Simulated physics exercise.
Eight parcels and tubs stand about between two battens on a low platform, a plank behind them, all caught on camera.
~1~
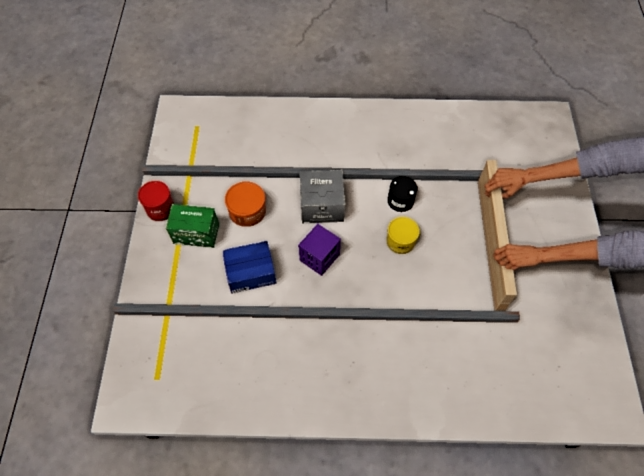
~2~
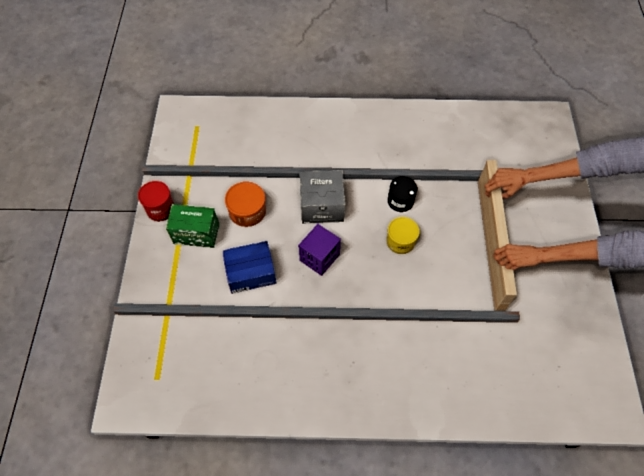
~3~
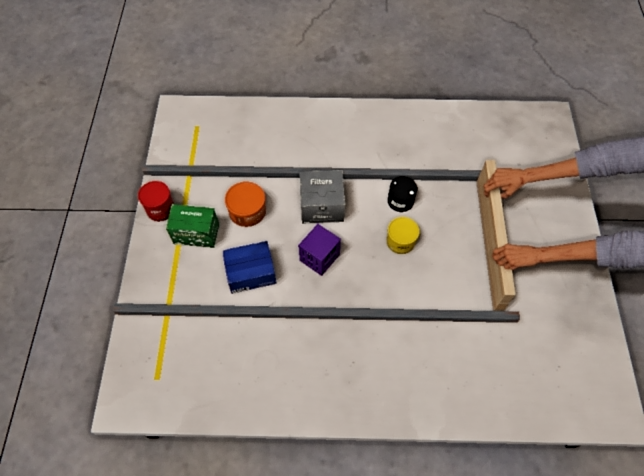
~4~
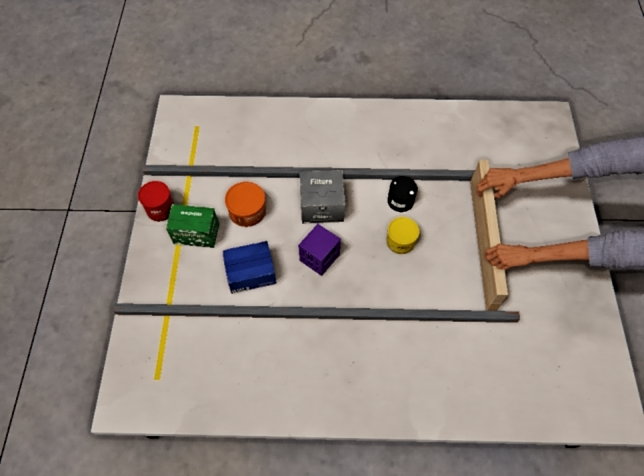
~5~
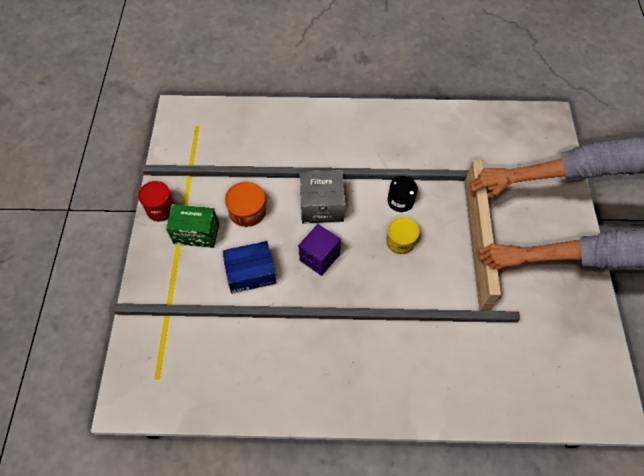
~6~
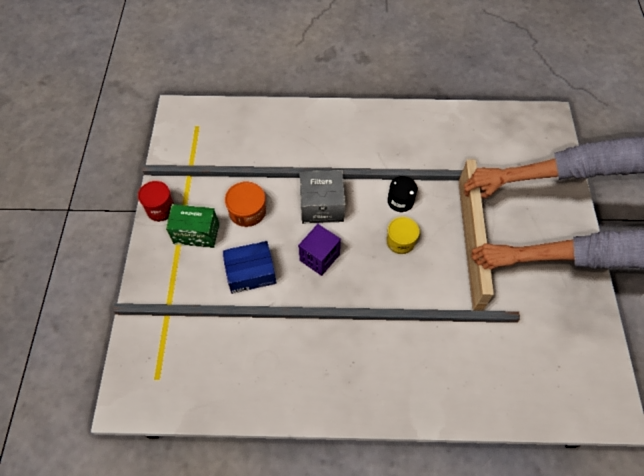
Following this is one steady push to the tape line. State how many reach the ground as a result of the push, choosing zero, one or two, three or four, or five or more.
Three, or at most four, fall.
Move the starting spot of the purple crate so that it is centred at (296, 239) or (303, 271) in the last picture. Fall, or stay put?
First place: It stays up; second place: It stays up.
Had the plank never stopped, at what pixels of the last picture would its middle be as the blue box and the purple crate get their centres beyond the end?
(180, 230) and (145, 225), more or less.
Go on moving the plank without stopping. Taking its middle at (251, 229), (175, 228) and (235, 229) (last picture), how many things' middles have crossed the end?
Going through the three places, I get 0, 4 and 0.
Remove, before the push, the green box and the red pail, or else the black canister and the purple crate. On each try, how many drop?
The first try gives 2, the second gives 3.
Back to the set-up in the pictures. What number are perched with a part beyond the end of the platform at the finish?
Answer: 2.
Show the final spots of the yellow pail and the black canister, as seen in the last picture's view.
Final spots - yellow pail (162, 236), black canister (172, 181).
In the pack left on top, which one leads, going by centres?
The orange pail, that one.
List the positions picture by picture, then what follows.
The first frame shows red pail (157, 202); green box (193, 226); orange pail (246, 205); plank (495, 234); tape (179, 238).
The second frame shows green box (193, 226); grey box (322, 197).
The third frame shows orange pail (246, 205); black canister (402, 194).
The fourth frame shows red pail (157, 202); blue box (249, 267).
The fifth frame shows green box (193, 226); yellow pail (402, 236).
The sixth frame shows red pail (157, 202); green box (193, 226); orange pail (246, 205); plank (474, 233); tape (179, 238).
Soon after, none off yet; red pail at rest near (157, 202); green box at rest near (193, 226); orange pail at rest near (246, 205).
In the end, the number that fall off is three or four; gone, blue box, green box and red pail.
